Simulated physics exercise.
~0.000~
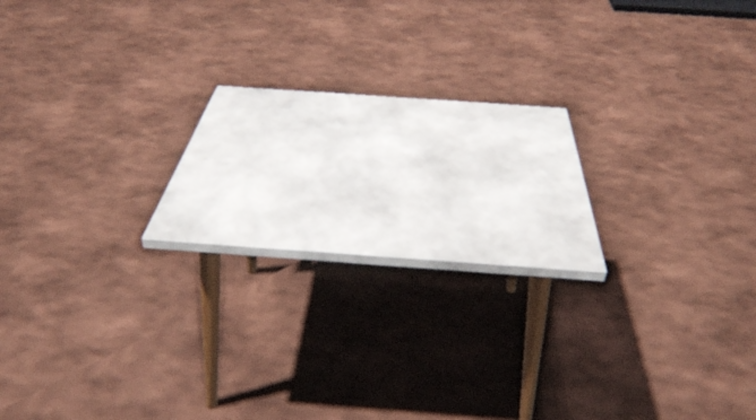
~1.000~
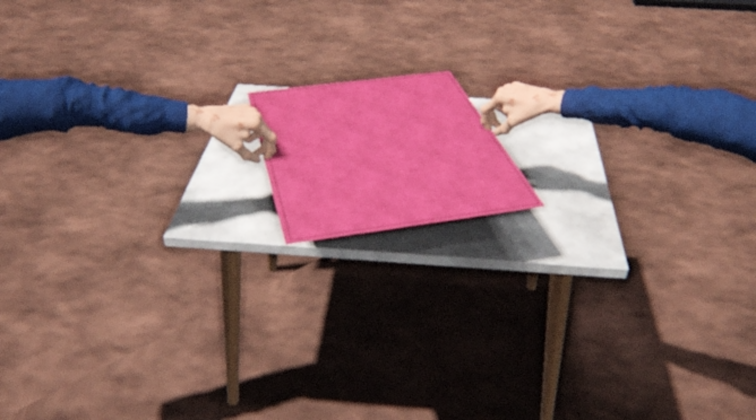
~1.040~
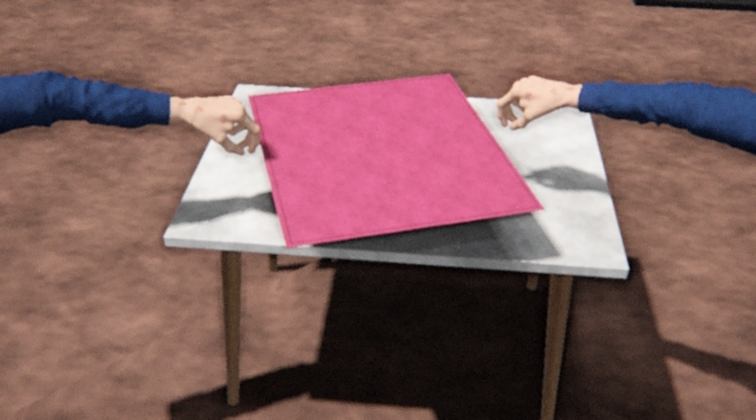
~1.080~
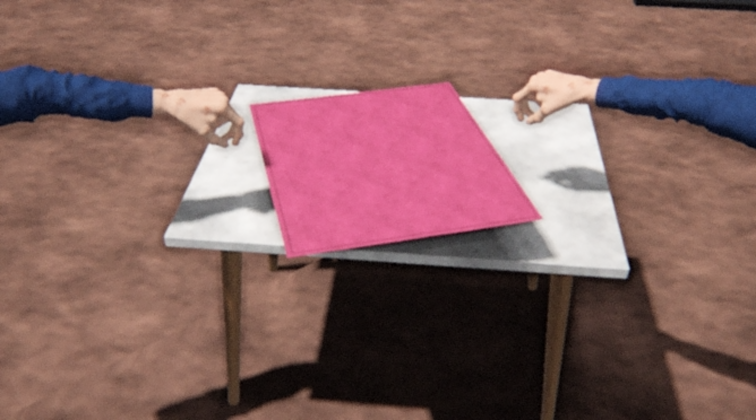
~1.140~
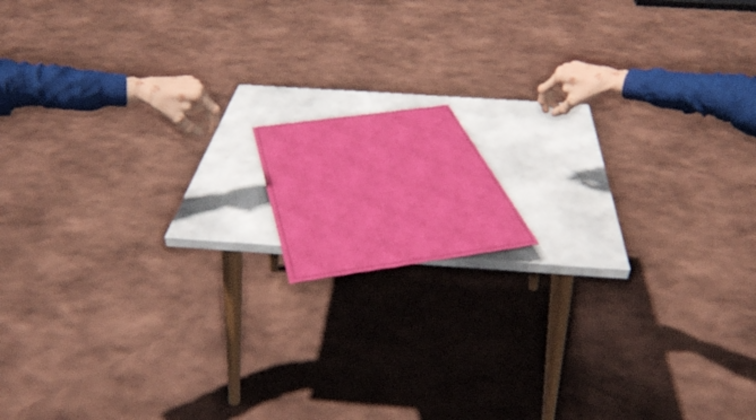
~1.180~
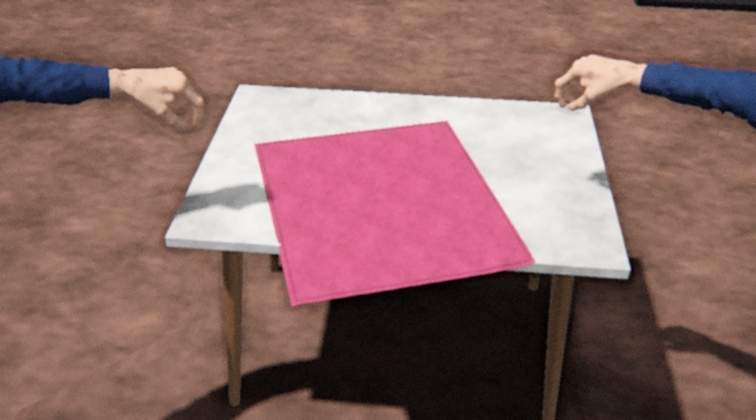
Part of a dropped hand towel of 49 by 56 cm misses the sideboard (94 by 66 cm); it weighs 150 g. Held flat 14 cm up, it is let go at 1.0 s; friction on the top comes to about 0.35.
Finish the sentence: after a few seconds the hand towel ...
... is still there.
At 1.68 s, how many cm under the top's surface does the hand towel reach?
12 cm, approximately.
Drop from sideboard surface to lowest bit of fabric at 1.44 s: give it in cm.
About 10 cm.
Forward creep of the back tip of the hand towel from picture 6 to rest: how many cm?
It slips forward by about 1 cm.
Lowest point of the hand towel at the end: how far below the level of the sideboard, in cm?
About 16 cm.
By 1.4 s, 80 % of the hand towel is still over the top.
By 1.7 s, 80 % of the hand towel is still over the top.
By 1.9 s, 80 % of the hand towel is still over the top.
By 2.2 s, 80 % of the hand towel is still over the top.
By 4.4 s, 80 % of the hand towel is still over the top.
